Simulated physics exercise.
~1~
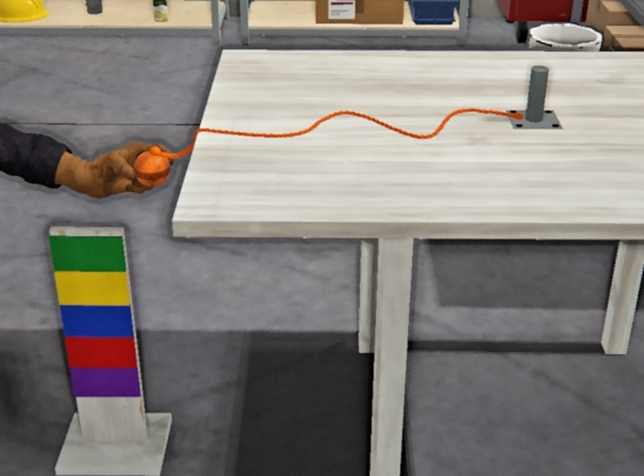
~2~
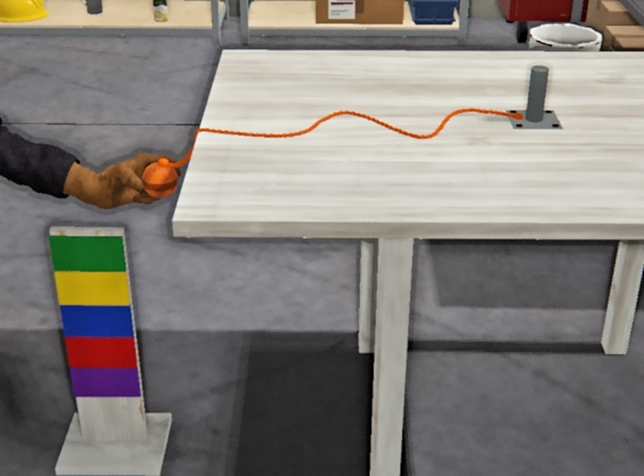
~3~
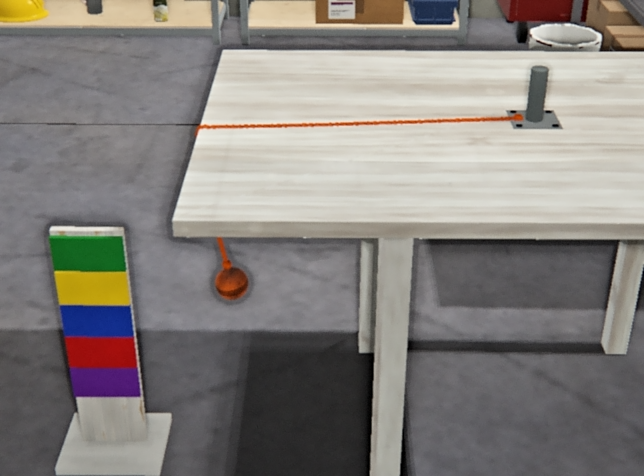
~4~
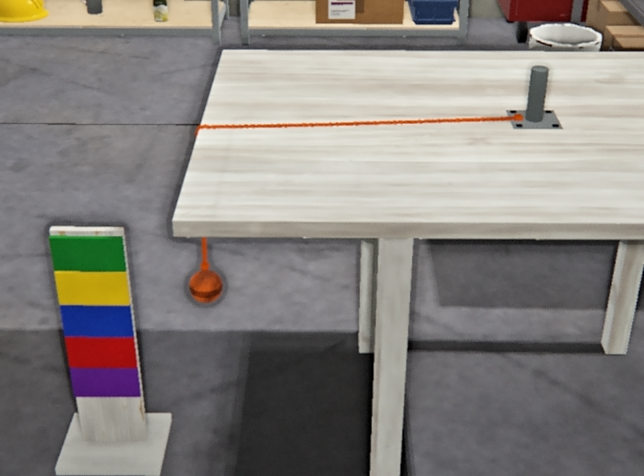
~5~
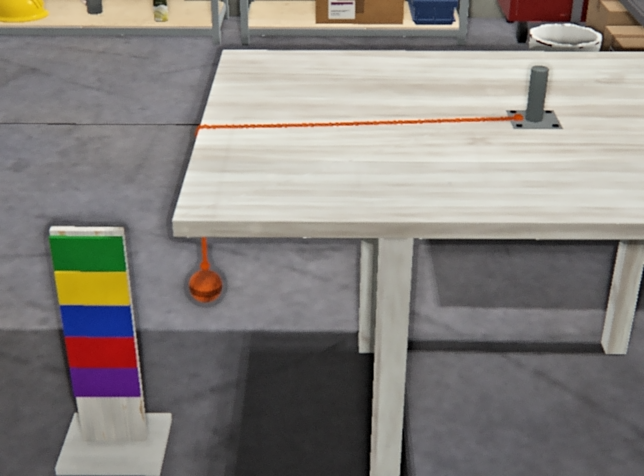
Orange ball on a slack cord being released by a hand, dropping past the table edge and hanging level with the yellow band.
